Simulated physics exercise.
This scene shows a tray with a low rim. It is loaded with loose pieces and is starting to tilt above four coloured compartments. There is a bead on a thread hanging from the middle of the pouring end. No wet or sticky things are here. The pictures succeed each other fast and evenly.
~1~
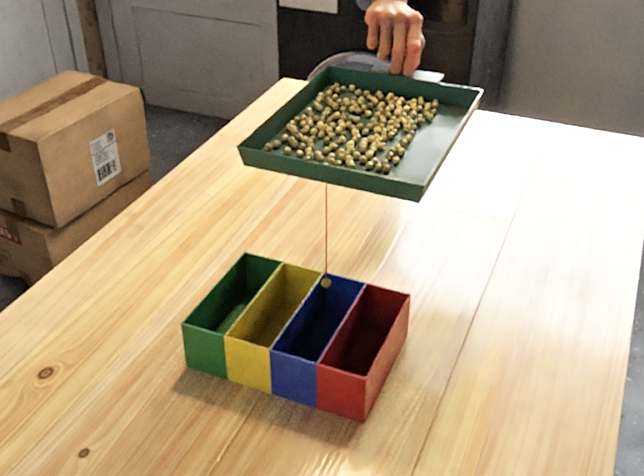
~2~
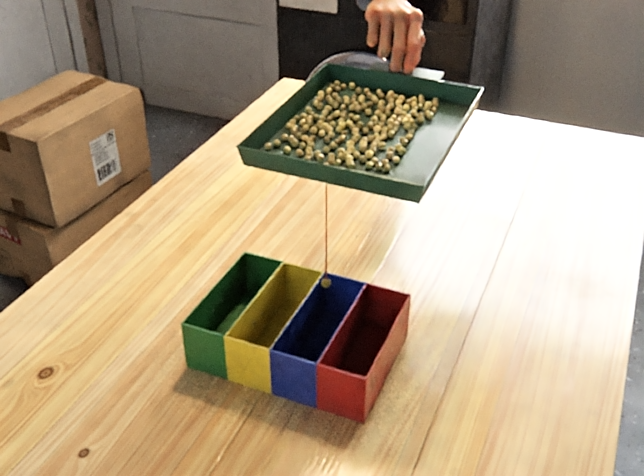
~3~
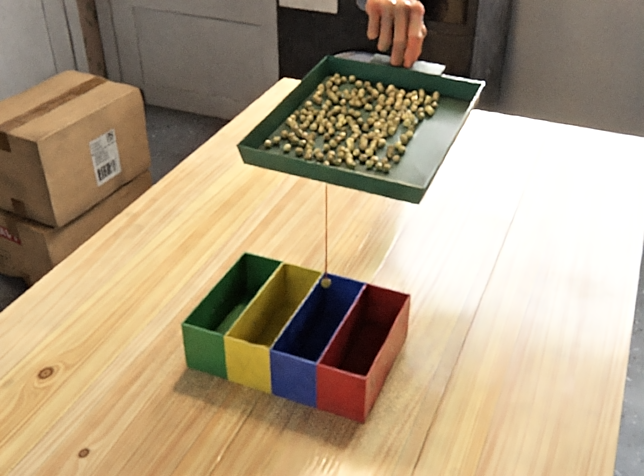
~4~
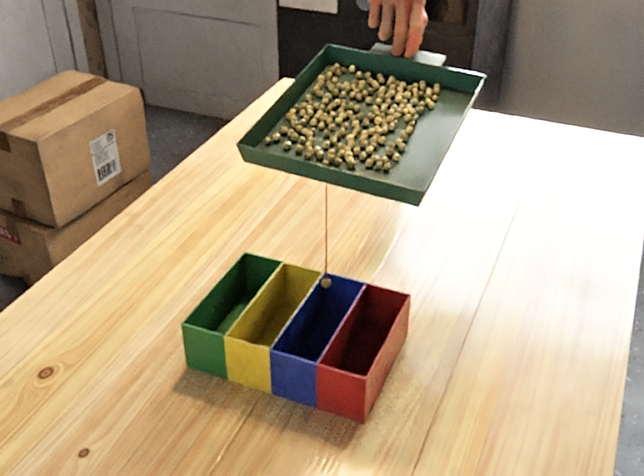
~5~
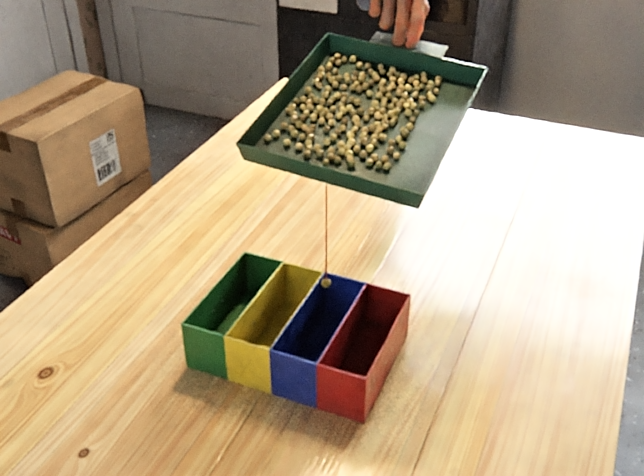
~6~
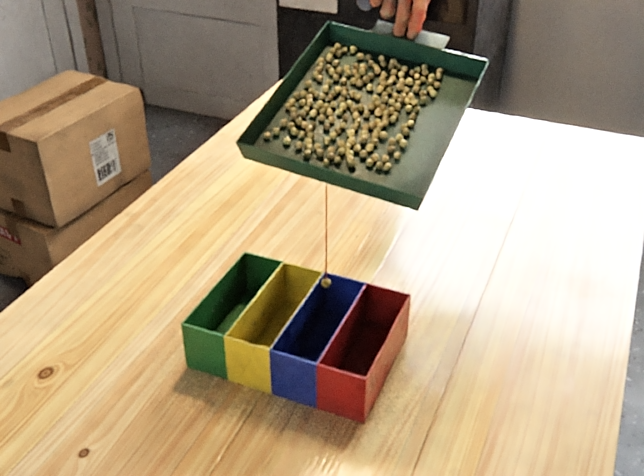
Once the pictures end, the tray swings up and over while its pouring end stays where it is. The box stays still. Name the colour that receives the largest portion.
Red.
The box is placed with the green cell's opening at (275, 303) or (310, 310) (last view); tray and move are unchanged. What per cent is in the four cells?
Roughly 100 % and then 100 %.
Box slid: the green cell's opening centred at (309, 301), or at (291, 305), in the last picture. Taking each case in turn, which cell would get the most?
Try one: That blue cell; try two: That blue cell.
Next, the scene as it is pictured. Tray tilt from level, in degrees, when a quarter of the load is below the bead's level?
That would be about 100 degrees from level.
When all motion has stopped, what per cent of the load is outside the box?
I'd say roughly 60 per cent of the load.
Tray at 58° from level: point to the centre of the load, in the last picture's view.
In the last view, the load is centred close to (377, 169).
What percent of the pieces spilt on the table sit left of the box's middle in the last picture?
It comes to about 0 percent.
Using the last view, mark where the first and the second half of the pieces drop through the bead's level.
First close to (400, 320), next close to (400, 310).
Just after the last frame, tray tipped steeply; almost all on the tray; just a few falling or outside the box.
A moment on, tray tipped right over; roughly half on the tray; about a tenth in the red cell; roughly half falling or outside the box.
Further on, tray tipped past a quarter turn; roughly a third in the red cell; just a few in the blue cell; roughly two thirds falling or outside the box.
When it is over, tray tipped past a quarter turn; roughly a third in the red cell; just a few in the blue cell; not one in the yellow cell; not one in the green cell; roughly two thirds outside the box.
